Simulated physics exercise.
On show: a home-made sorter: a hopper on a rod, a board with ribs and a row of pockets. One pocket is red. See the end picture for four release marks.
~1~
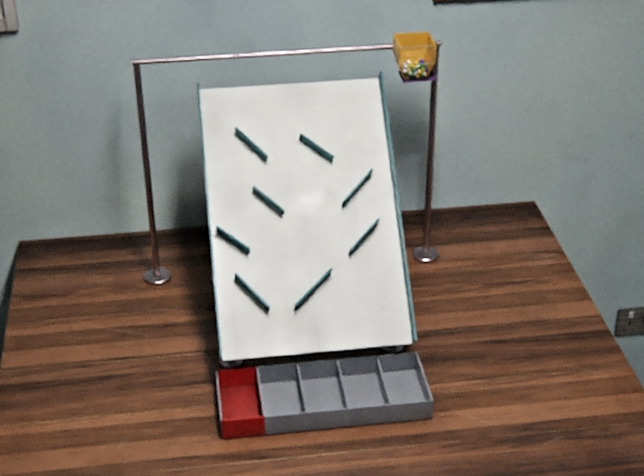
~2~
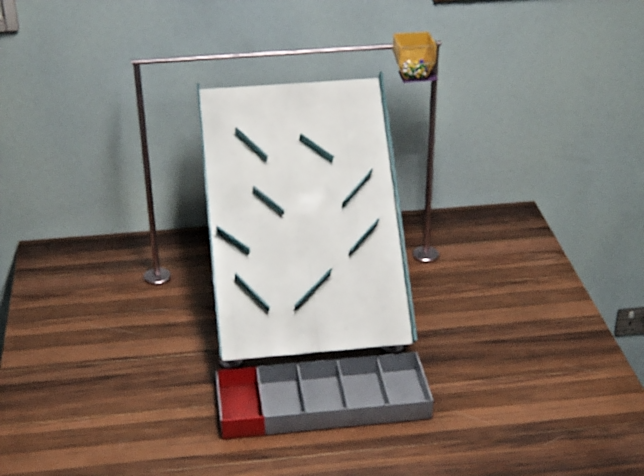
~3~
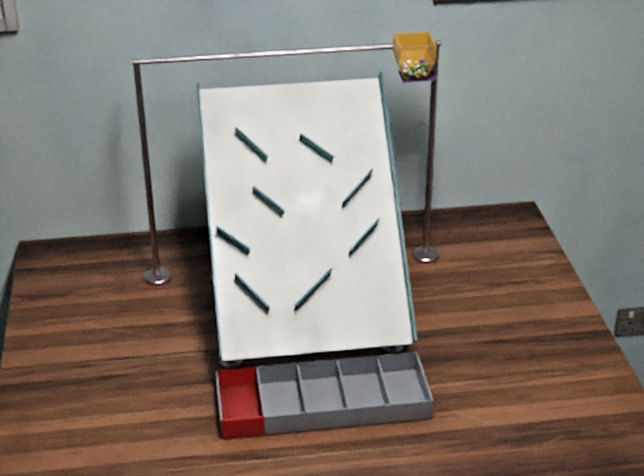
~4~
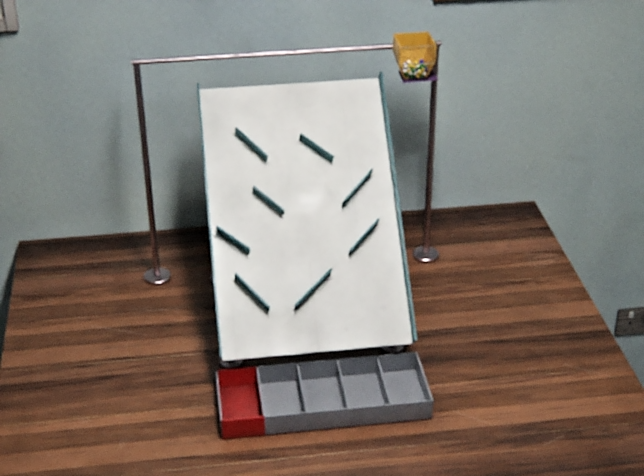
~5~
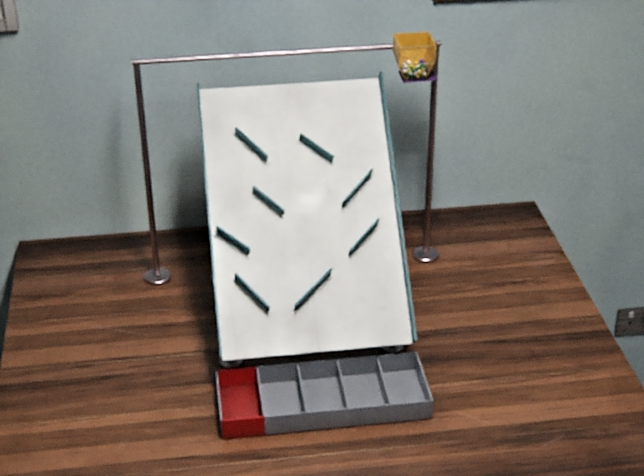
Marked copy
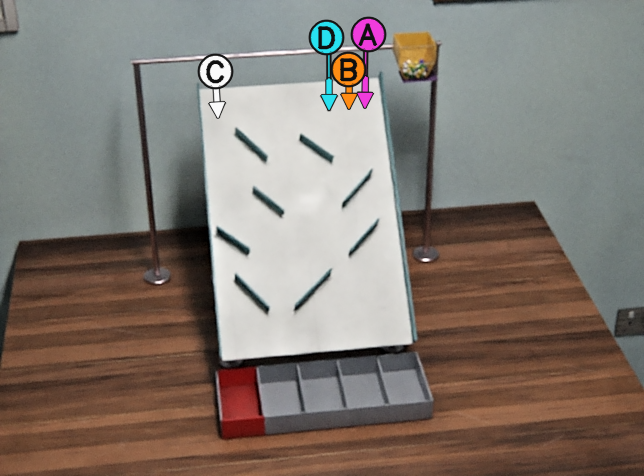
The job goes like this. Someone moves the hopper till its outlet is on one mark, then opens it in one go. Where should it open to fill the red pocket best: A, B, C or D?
The answer is mark D.
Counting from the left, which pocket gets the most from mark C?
The second from the left.
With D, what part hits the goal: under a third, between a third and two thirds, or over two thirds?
It is between a third and two thirds.
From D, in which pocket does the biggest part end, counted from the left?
It is the first one.
On the marked copy, mark A meets the board at (365, 102); mark B meets the board at (349, 103); mark C meets the board at (217, 112); mark D meets the board at (329, 104).
If A is chosen, about a tenth in the red pocket, roughly two thirds in other pockets, roughly a quarter outside the box.
If B is chosen, about a tenth in the red pocket, roughly half in other pockets, roughly a third outside the box.
If C is chosen, about a tenth in the red pocket, roughly two thirds in other pockets, roughly a quarter outside the box.
If D is chosen, roughly half in the red pocket, roughly a third in other pockets, roughly a quarter outside the box.
